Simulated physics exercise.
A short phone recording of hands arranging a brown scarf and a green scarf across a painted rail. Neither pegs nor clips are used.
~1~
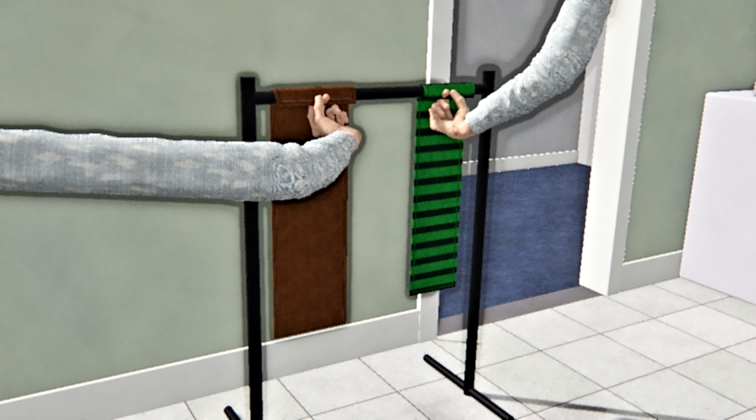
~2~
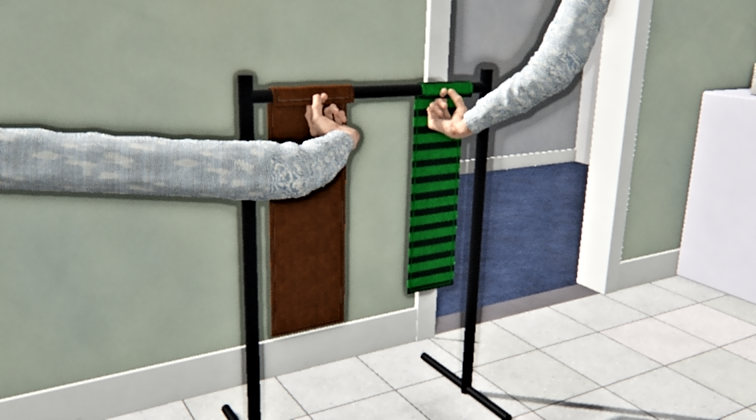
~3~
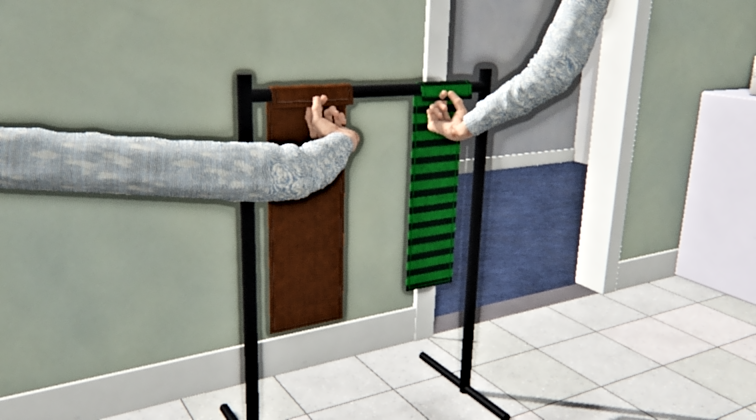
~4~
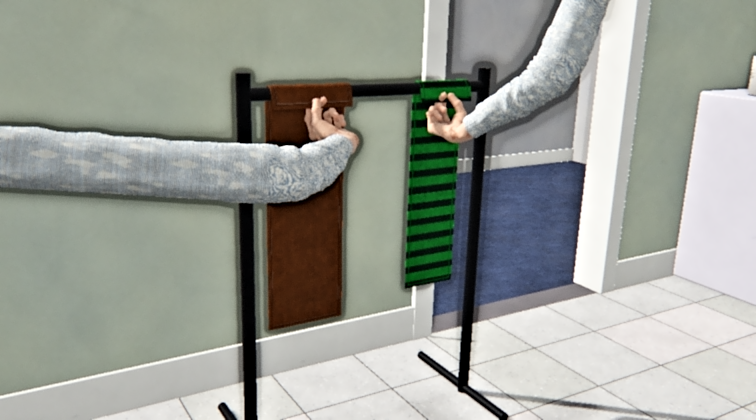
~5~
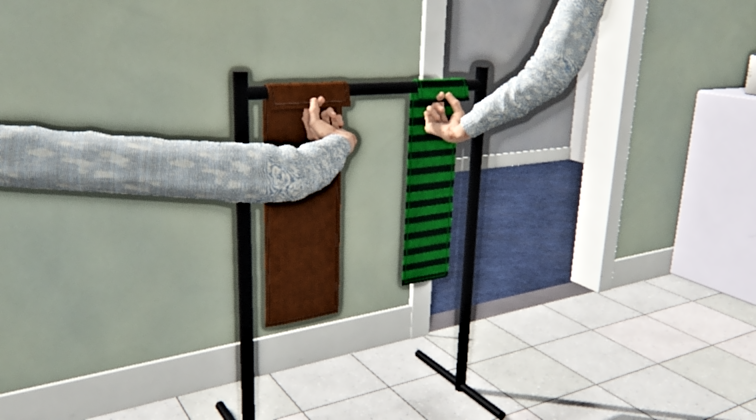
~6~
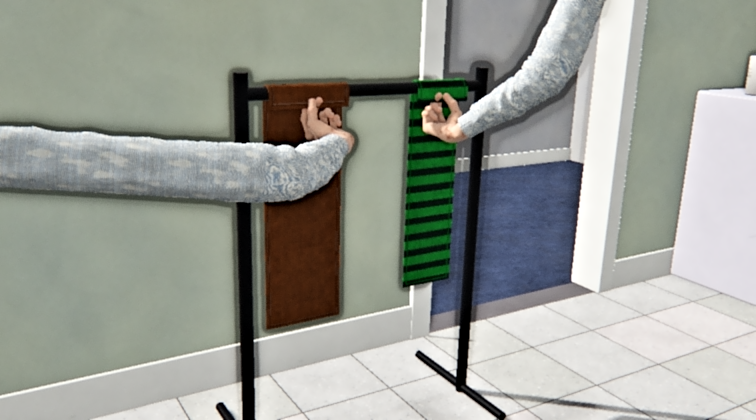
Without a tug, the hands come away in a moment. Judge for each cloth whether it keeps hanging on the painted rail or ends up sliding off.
The brown scarf slides off. The green scarf slides off.
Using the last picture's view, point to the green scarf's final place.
Its middle is at (420, 397).
Then, 0.40 s past the final frame, brown scarf clear of the rail and dropping near (303, 343); green scarf clear of the rail and dropping near (424, 299).
Then, 0.64 s past the final frame, brown scarf in a heap on the floor; green scarf in a heap on the floor near (420, 396).
When it is over, brown scarf in a heap on the floor; green scarf in a heap on the floor near (420, 397). The brown scarf slips to the floor and the green scarf is pulled off by its long side.
